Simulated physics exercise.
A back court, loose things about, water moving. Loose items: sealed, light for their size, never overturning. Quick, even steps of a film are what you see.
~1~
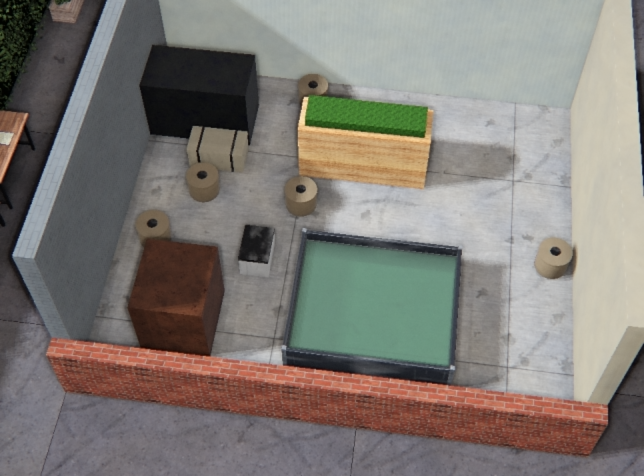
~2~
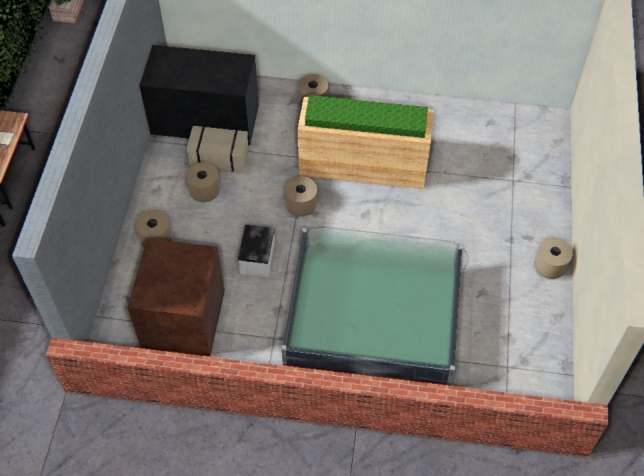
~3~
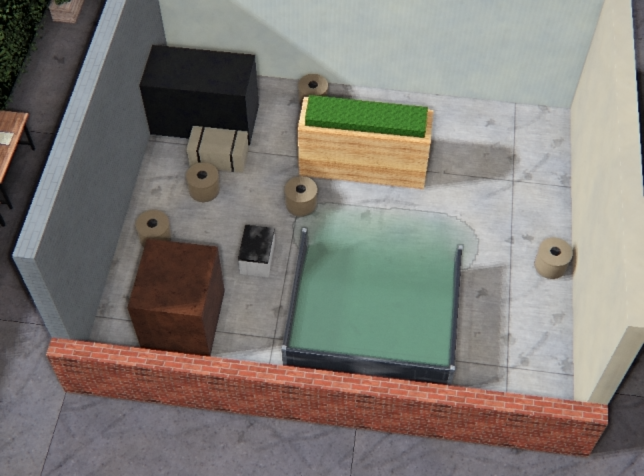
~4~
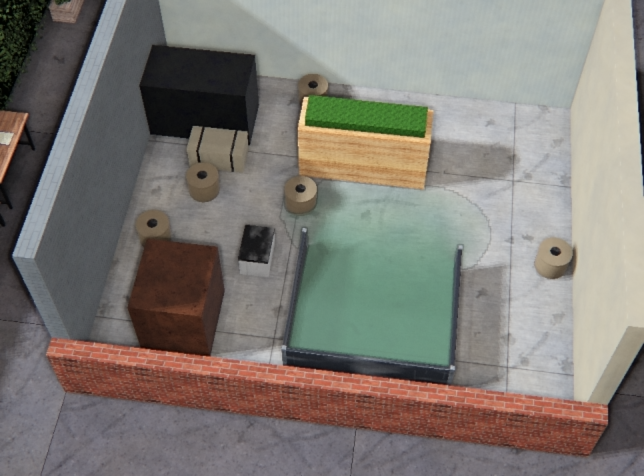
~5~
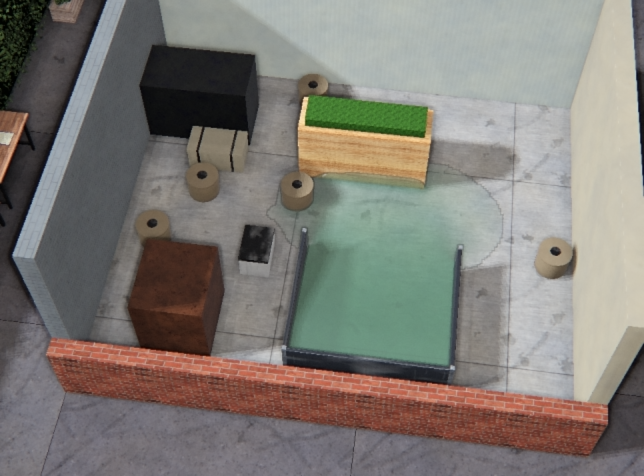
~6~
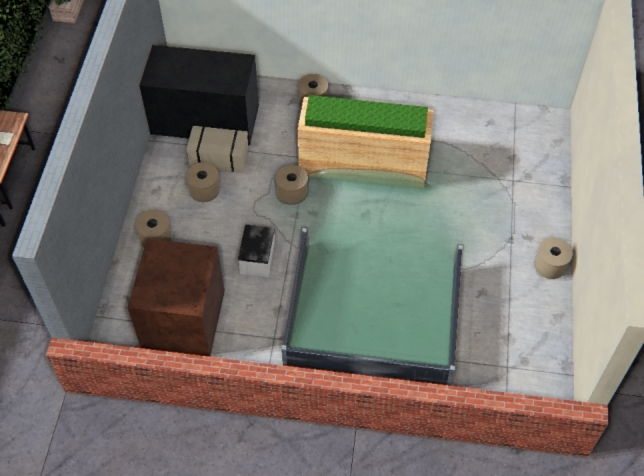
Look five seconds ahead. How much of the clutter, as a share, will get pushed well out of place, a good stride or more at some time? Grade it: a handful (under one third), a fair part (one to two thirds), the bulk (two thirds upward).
The bulk.
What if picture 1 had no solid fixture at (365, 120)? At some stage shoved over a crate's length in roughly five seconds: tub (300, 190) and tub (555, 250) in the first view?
First: At least that; second: At least that.
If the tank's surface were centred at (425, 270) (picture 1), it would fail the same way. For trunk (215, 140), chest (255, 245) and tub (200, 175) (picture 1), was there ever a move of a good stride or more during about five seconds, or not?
Taking them in turn: Got sent well off; kept near its start; got sent well off.
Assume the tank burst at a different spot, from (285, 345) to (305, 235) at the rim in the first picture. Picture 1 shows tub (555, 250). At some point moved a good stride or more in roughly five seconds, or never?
For that one: It fell short.
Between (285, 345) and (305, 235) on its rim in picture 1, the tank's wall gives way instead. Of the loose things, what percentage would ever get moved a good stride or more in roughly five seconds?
It comes to roughly 90 %.
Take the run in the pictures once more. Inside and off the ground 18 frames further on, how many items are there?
Tally: 3.
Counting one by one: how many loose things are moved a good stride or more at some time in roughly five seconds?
5.
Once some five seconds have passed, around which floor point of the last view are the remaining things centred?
That works out to about (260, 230) on the floor.
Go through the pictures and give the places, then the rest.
In the first frame, a tub at (301, 189) rests on the ground; a chest at (256, 243), on the bottom; 0 of 7 have shifted.
In the second frame, a tub at (301, 189), on the bottom; a chest at (256, 243), on the bottom; 0 of 7 have shifted.
In the third frame, a tub at (301, 189) rests on the ground; a chest at (256, 243) rests on the ground; 0 of 7 have shifted.
In the fourth frame, a tub at (300, 189) rests on the ground; a chest at (256, 243) rests on the ground; 0 of 7 have shifted.
In the fifth frame, a tub at (297, 184), on the bottom, close to its start; a chest at (256, 243), on the bottom; 1 of 7 have shifted.
In the sixth frame, a tub at (292, 178), on the bottom, close to its start; a chest at (256, 243), on the bottom; 1 of 7 have shifted.
A moment on, 1 of 7 are well off their spots; 0 afloat.
Next, 2 of 7 are well off their spots; 0 afloat.
Later, 4 of 7 are well off their spots; 3 afloat.
In the end, 5 of 7 are well off their spots, and 5 have been at some point; 5 afloat.
